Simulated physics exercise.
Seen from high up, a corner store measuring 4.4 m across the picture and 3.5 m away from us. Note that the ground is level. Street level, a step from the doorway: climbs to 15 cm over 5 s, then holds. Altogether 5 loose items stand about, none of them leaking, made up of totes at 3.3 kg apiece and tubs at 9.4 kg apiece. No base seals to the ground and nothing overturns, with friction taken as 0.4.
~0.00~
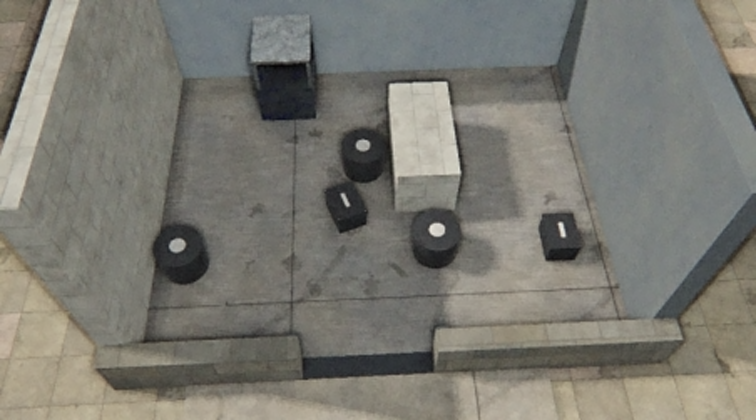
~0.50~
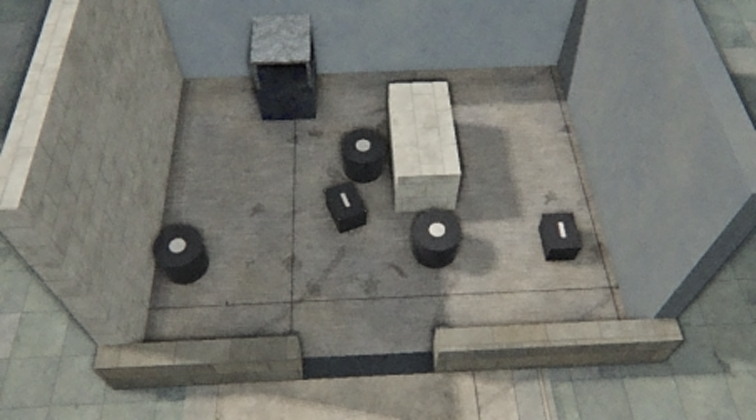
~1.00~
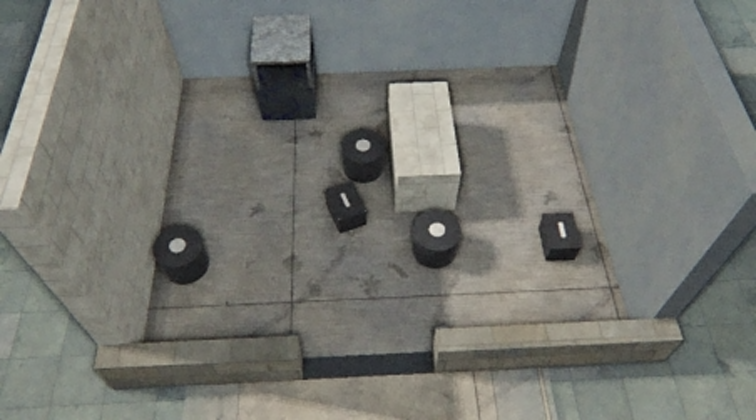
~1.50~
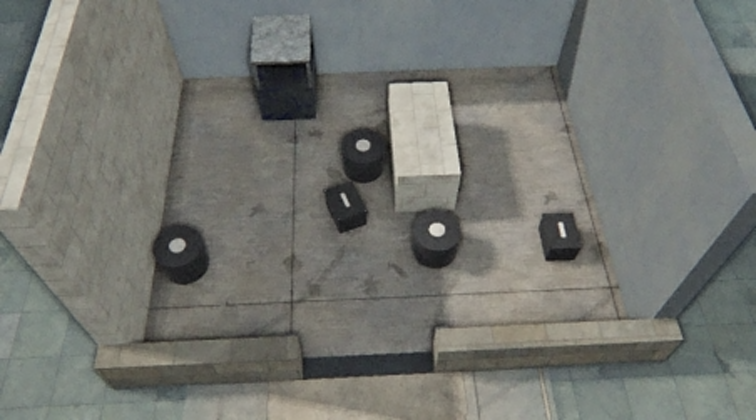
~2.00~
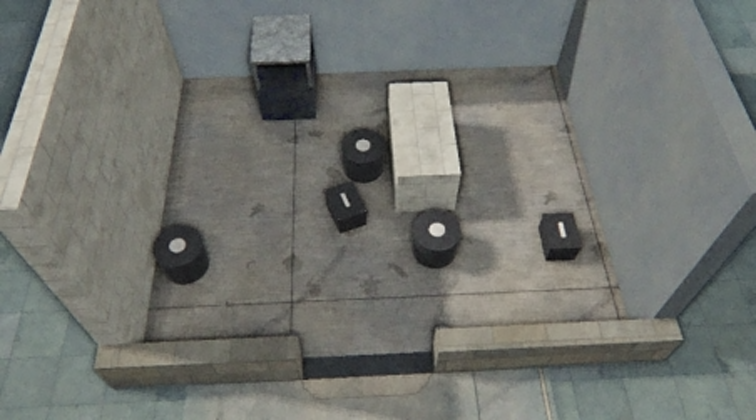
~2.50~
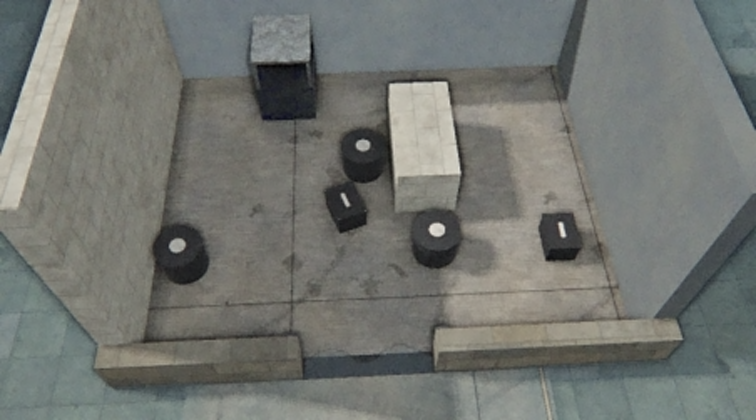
Nothing shifted among the dark tubs and boxes standing around a pale block inside the walled room, seen from above, while the paving outside turned from tan to bluish green early on.
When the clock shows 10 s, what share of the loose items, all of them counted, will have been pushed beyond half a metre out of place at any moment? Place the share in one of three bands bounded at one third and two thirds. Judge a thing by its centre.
It goes in the band one third to two thirds.
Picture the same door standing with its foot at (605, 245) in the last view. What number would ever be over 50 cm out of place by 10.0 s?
The answer then is 4.
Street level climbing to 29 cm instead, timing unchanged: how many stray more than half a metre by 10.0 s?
I count 5 of them in that case.
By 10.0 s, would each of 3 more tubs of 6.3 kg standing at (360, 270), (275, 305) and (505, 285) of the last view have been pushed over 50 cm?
One: Beyond it. Two: Within it. Three: Within it.
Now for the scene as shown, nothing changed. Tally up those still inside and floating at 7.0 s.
The number is 1.
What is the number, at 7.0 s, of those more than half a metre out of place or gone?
The answer is 2.
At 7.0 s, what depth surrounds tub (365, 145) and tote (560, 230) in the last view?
Close to 4 and 2 centimetres.
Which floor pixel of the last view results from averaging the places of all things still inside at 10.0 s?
That lands at roughly (376, 183).
After 3.5 s 0 of 5 are over 50 cm from their spots; 0 afloat.
After 4.5 s 0 of 5 are over 50 cm from their spots; 0 afloat.
After 7.0 s 2 of 5 are over 50 cm from their spots; 1 afloat.
After 10.0 s 3 of 5 are over 50 cm from their spots, and 3 have been at some point; 1 afloat.
